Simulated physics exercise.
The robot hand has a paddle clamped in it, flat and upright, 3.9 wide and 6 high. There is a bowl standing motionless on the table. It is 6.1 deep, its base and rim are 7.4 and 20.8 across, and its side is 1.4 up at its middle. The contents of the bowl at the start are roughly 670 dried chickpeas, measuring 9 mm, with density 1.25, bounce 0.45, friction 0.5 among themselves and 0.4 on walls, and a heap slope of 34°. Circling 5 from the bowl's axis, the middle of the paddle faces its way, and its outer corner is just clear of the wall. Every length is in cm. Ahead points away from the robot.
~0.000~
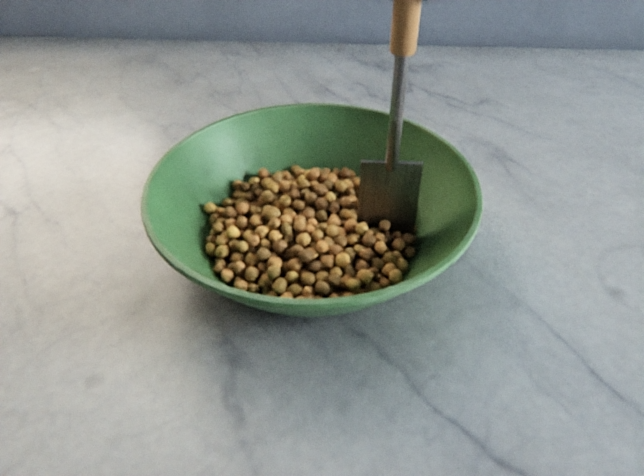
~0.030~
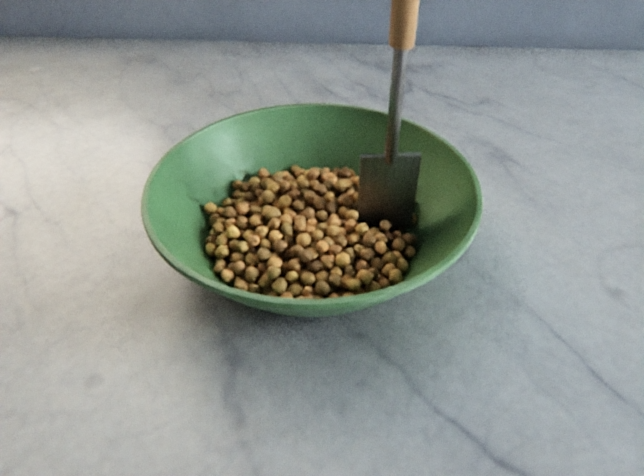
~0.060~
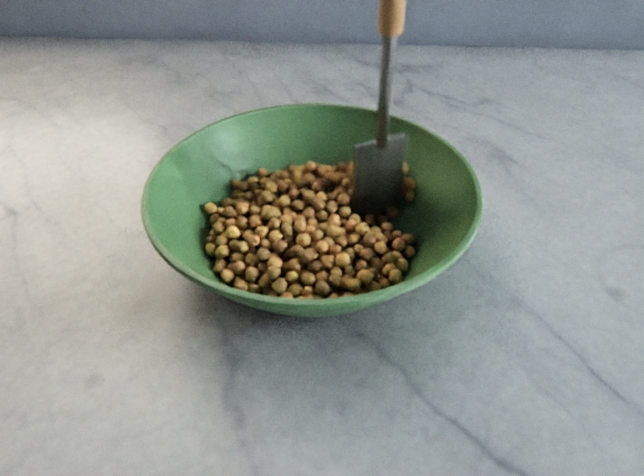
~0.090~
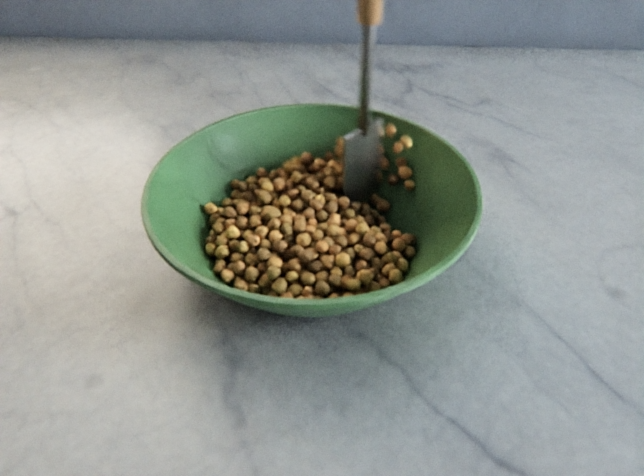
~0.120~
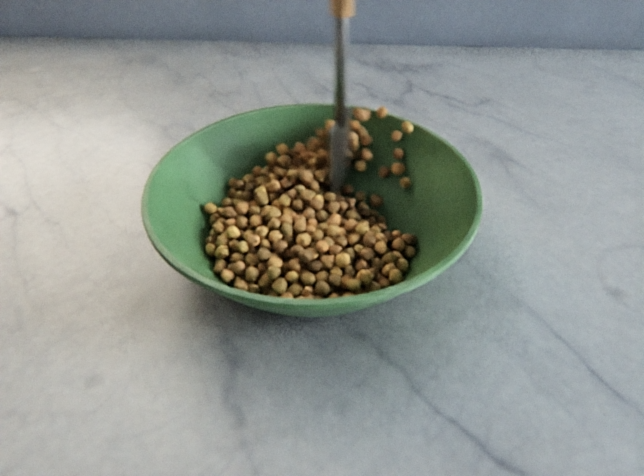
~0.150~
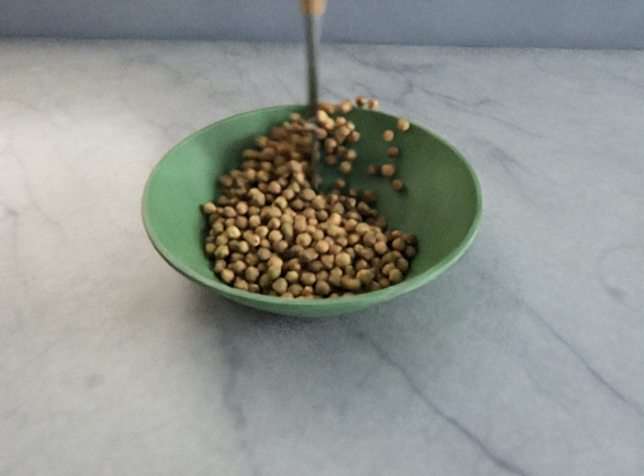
A green bowl sits on a grey-white marbled tabletop before a plain blue-grey backdrop, seen from slightly above by a still camera. Small round brown and olive chickpeas fill its lower part, and a flat grey metal paddle with a pale wooden handle stands among them at the right. The paddle sweeps leftward around the back, turning edge-on and pushing chickpeas up the far wall, some scattering behind it.
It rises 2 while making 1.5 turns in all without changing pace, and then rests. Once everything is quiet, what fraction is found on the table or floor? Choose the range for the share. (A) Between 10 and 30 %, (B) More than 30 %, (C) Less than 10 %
Answer: C.
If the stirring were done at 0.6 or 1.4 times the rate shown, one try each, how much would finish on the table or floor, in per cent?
Estimates in order: Some 0 % and some 15 %.
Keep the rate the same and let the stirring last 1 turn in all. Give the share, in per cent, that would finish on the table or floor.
Close to 5 in a hundred.
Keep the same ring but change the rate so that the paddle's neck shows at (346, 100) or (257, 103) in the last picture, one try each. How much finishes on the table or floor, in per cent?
Close to 0 and 20 in a hundred.
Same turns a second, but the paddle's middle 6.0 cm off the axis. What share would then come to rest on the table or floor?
It would come to about 0 per cent.
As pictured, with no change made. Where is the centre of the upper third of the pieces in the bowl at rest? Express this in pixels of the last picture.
(305, 229).
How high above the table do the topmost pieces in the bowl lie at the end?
Measured height: Some 5.0 cm.
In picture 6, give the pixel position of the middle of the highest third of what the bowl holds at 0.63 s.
It is centred roughly at (313, 224).
After 0.39 s, 266° round, highest piece 8 above the table; 649 in the bowl, 10 on the table or floor, 9 in flight or on the tool.
After 0.63 s, 79° round, highest piece 6 above the table; 630 in the bowl, 37 on the table or floor, 1 in flight or on the tool.
After 0.95 s, 180° round, highest piece 5 above the table; 630 in the bowl, 38 on the table or floor.
After 1.65 s, 180° round, highest piece 5 above the table; 630 in the bowl, 38 on the table or floor.
In the end, 630 in the bowl, 38 on the table or floor. That is 6 % on the table or floor.
